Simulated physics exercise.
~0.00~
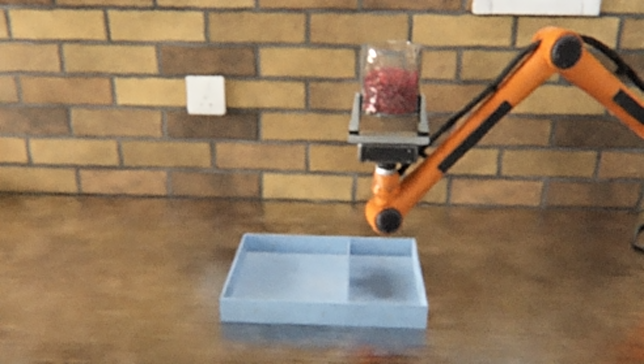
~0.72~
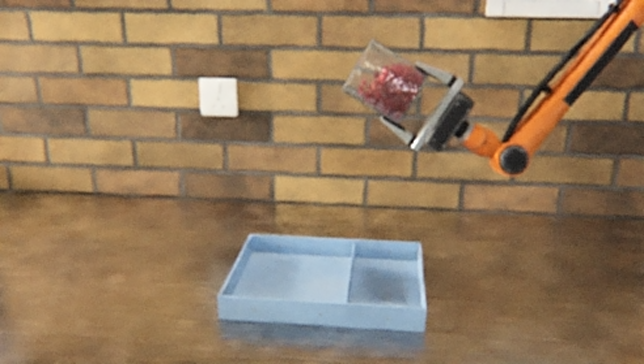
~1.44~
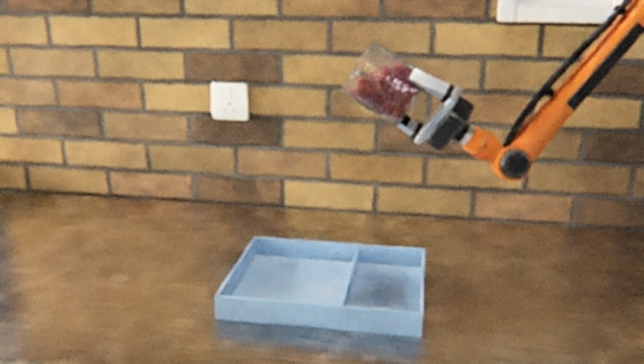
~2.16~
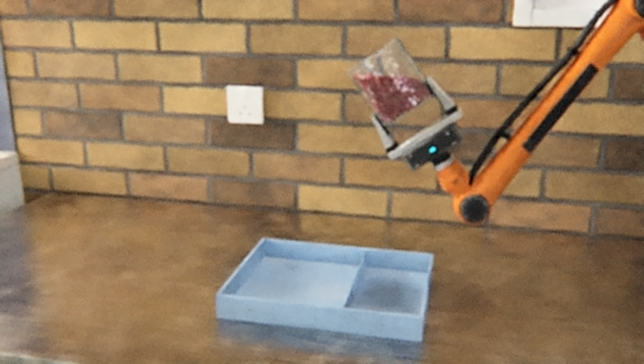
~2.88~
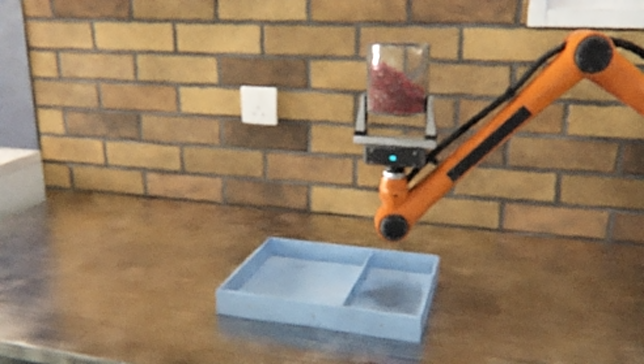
Orange robot arm tilting a clear tumbler of red beads above a divided blue tray, then returning it upright, still holding beads.
